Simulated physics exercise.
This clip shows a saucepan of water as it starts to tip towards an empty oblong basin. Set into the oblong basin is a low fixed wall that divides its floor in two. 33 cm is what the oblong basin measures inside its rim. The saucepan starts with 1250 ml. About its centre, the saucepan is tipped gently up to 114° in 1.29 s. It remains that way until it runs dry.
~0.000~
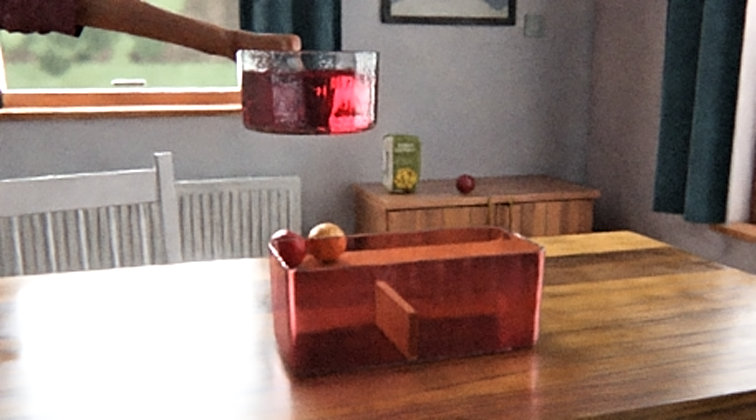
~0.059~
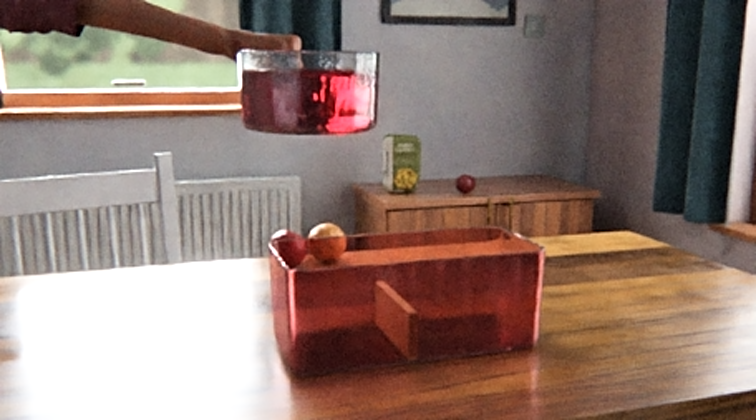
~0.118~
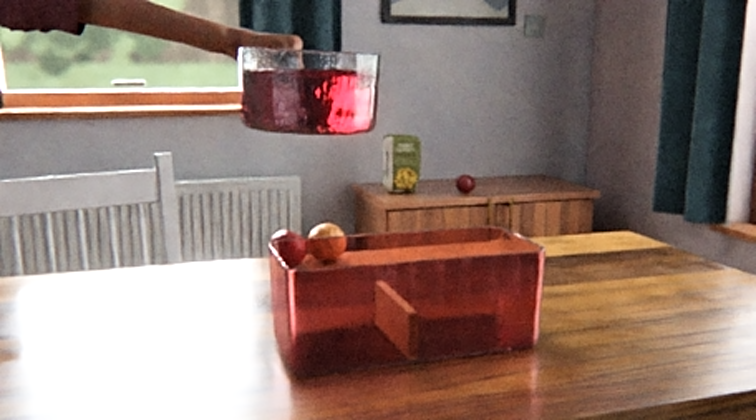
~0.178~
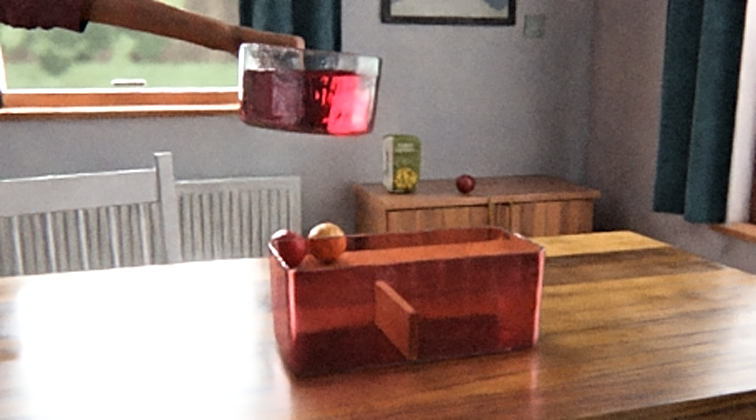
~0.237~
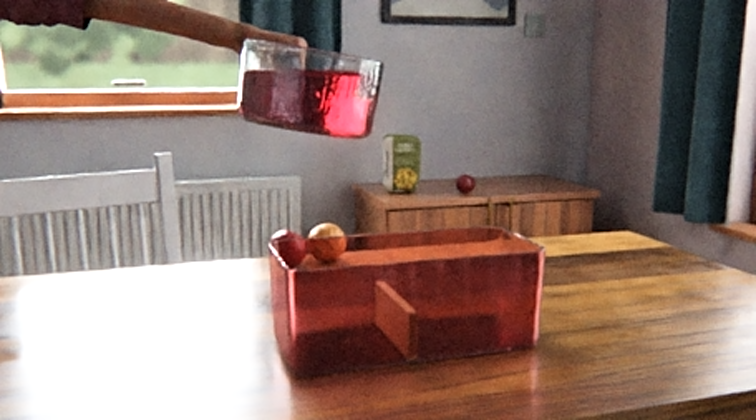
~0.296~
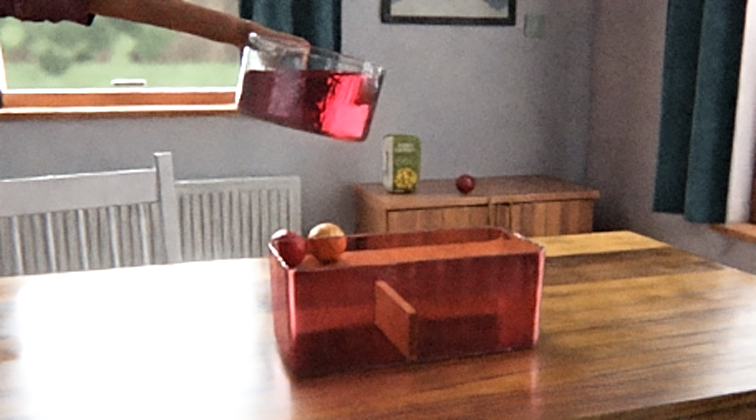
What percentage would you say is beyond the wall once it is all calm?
I would put it at about 82 per cent.
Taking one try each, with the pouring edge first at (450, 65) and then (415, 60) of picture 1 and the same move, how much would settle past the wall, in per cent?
Around 80 per cent first, around 95 per cent next.
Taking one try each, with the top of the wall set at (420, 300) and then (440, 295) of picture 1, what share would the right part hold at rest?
Respectively close to 65 and 45 %.
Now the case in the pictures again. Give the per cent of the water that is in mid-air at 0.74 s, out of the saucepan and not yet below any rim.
Share: Roughly 34 per cent.
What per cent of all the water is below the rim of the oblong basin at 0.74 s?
Near 10 in a hundred.
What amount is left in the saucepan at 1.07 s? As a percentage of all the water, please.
Near 8 in a hundred.
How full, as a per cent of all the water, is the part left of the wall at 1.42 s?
The left part holds close to 16 per cent.
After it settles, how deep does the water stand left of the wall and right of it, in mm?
Final levels - left approx 12 mm, right approx 44 mm.
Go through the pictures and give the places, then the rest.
The first picture shows tilt 0°; pouring edge (375, 54); surface from (242, 70) to (372, 71); the oblong basin's rim runs from (278, 257) to (522, 239); the wall's top is at (395, 297).
The second picture shows tilt 1°; pouring edge (376, 55); surface from (242, 71) to (372, 71).
The third picture shows tilt 2°; pouring edge (376, 57); surface from (243, 71) to (372, 72).
The fourth picture shows tilt 5°; pouring edge (378, 61); surface from (244, 71) to (373, 72).
The fifth picture shows tilt 9°; pouring edge (380, 66); surface from (245, 71) to (375, 73).
The sixth picture shows tilt 14°; pouring edge (381, 72); surface from (244, 72) to (377, 74).
Then, 0.74 s in, the tilt is 71° and 55 per cent is still to pour, 0 is left of the wall and 10 right of it.
Then, 1.07 s in, the tilt is 106° and 8 per cent is still to pour, 4 is left of the wall and 75 right of it.
Then, 1.42 s in, the tilt is 114° and 0 per cent is still to pour, 17 is left of the wall and 82 right of it.
Then, 1.79 s in, the tilt is 114° and 0 per cent is still to pour, 18 is left of the wall and 82 right of it.
Finally, 18 per cent lies left of the wall, 82 right of it and 1 outside.
